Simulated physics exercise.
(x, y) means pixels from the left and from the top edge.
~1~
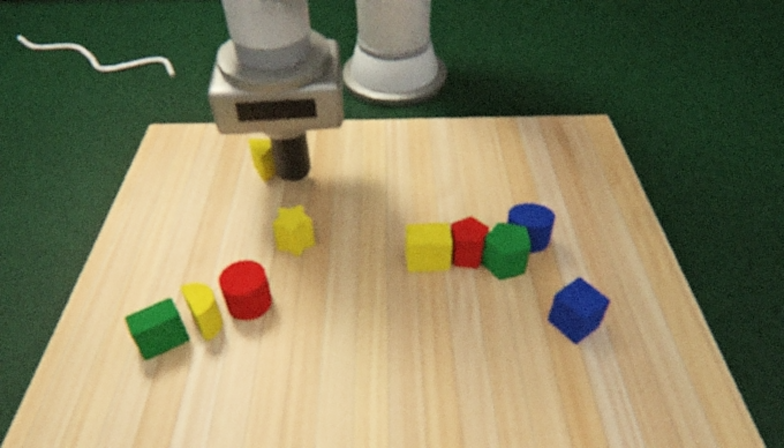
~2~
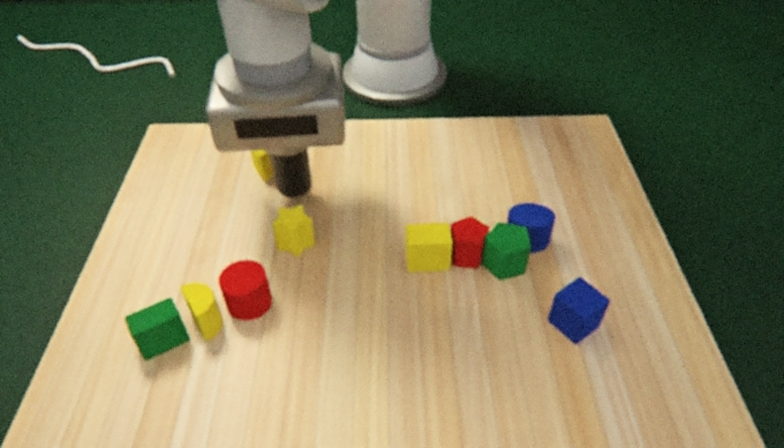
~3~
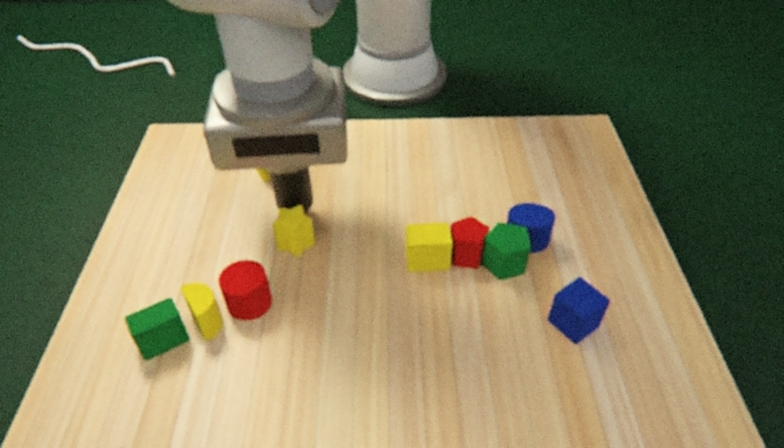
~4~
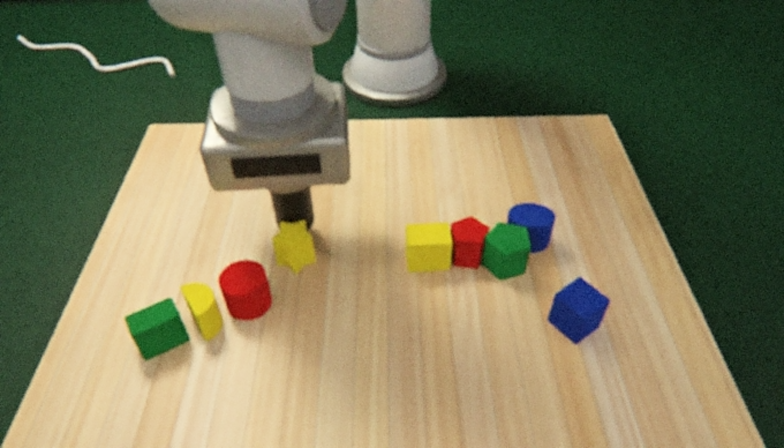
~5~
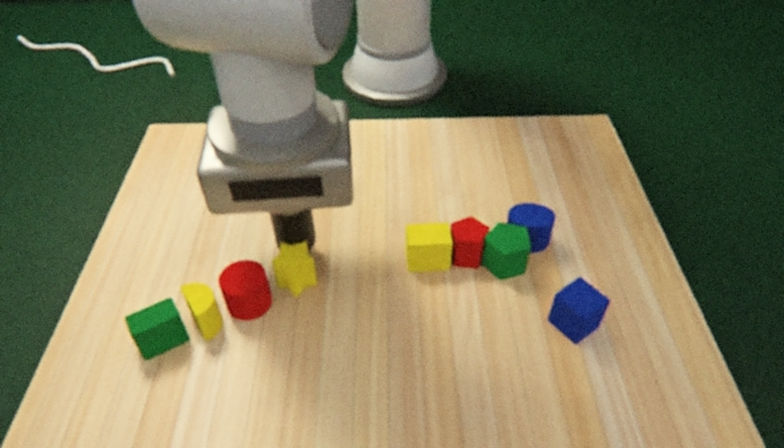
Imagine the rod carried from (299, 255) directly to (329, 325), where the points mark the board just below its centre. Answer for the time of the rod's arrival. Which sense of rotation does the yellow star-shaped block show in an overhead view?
Looking from above, the answer is clockwise.
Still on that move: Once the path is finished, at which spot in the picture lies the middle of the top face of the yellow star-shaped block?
It ends at (296, 324).
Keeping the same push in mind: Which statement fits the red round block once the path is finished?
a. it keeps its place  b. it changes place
Answer: A.
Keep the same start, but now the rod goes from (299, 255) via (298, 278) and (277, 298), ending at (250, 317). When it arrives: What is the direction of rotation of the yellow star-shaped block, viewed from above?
I'd predict that, seen from above, the yellow star-shaped block rotates counter-clockwise.
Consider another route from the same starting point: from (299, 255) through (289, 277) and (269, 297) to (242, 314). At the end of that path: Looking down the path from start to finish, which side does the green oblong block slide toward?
The shift is rightward.
The first path, step by step. Halfway along, rod (312, 277); yellow star-shaped block (299, 291), turned 15° clockwise.
At the end, rod (327, 314); red round block not moved; yellow star-shaped block (296, 324), turned 45° clockwise.
